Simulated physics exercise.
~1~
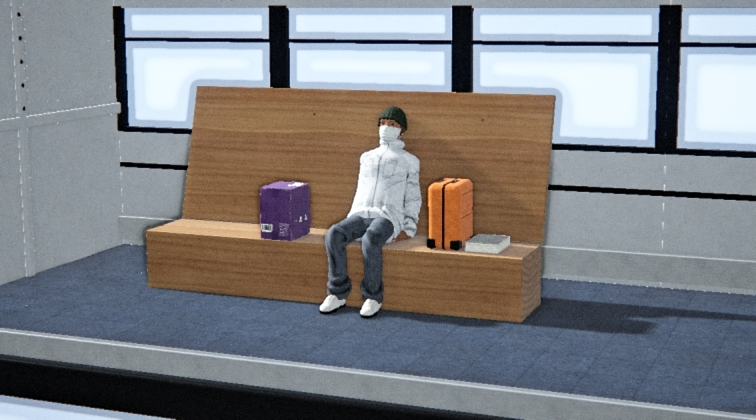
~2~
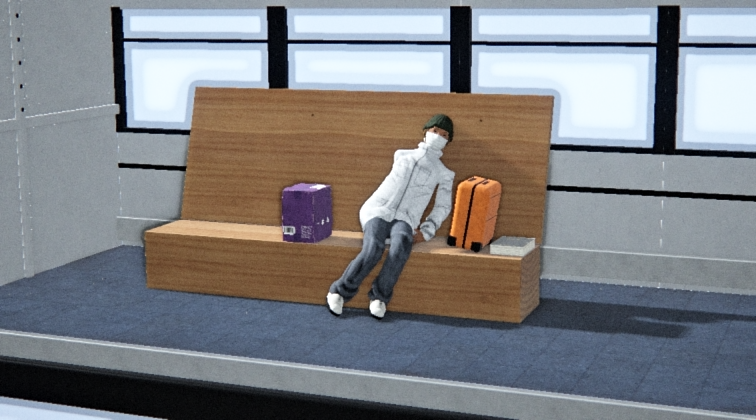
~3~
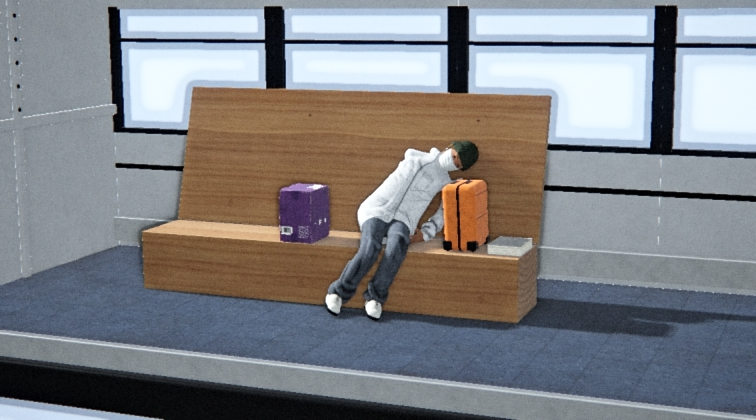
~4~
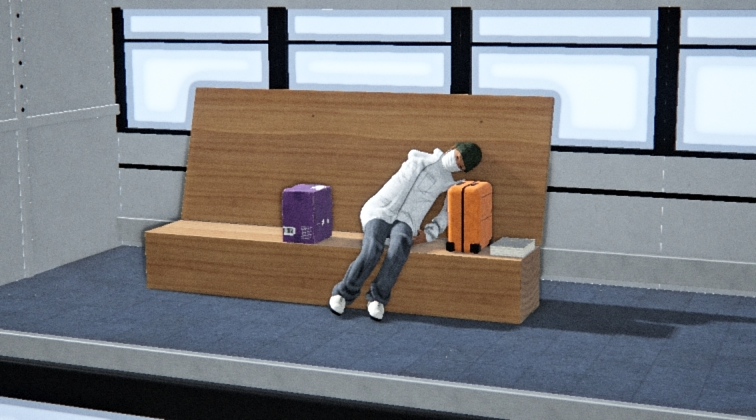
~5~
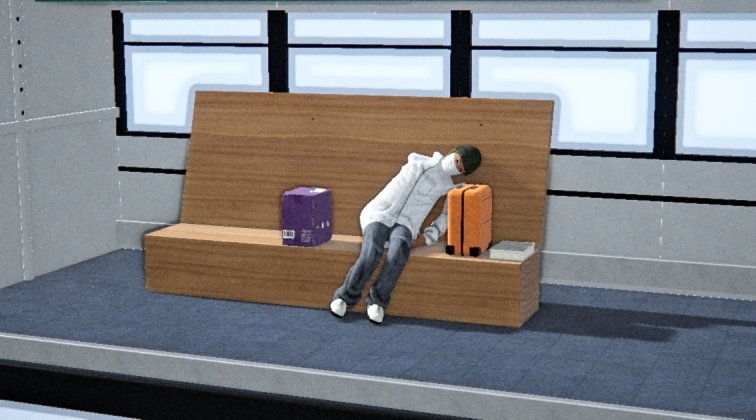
The video shows a masked passenger in a white jacket slumping rightward on a wooden bench as a purple pack, an orange case and a grey folder shift right. The case tilts, then stands upright again, and the passenger rests slumped against it, with everything still on the seat.
